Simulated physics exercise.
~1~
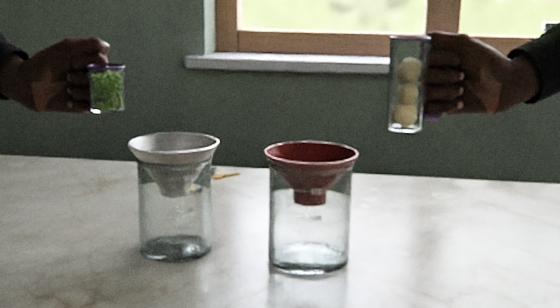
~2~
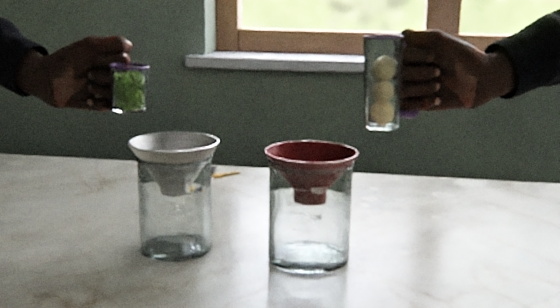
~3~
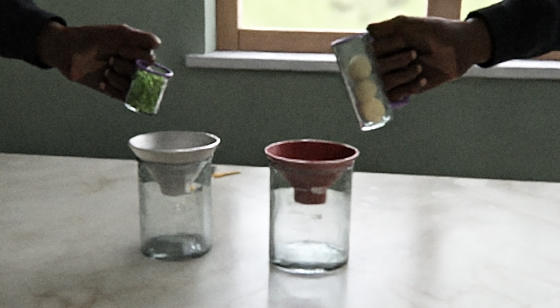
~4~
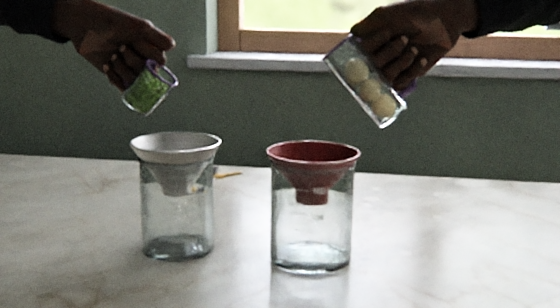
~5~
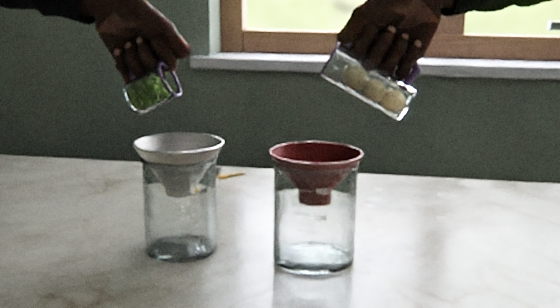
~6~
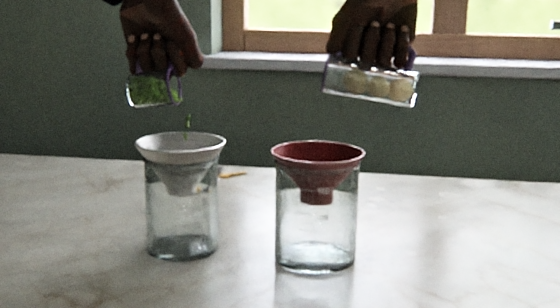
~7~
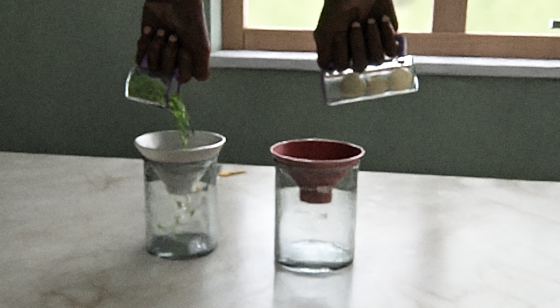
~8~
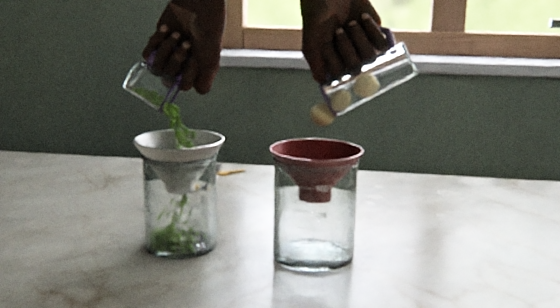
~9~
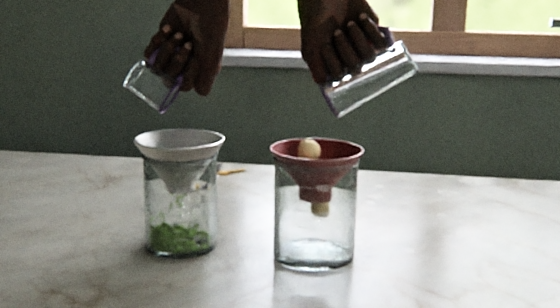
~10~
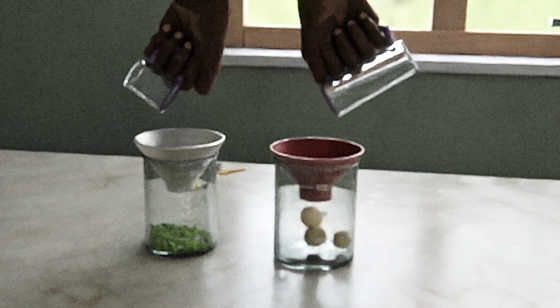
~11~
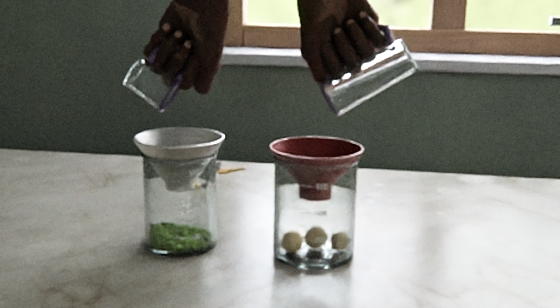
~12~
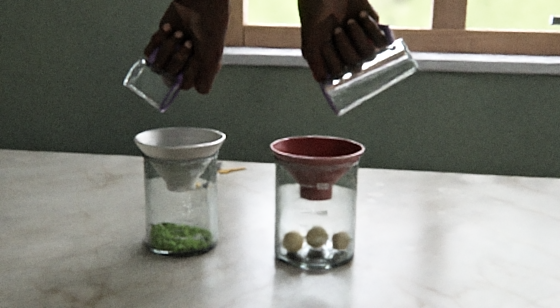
On a pale counter by a window, two hands tipping green bits and three pale balls through funnels into glass jars.
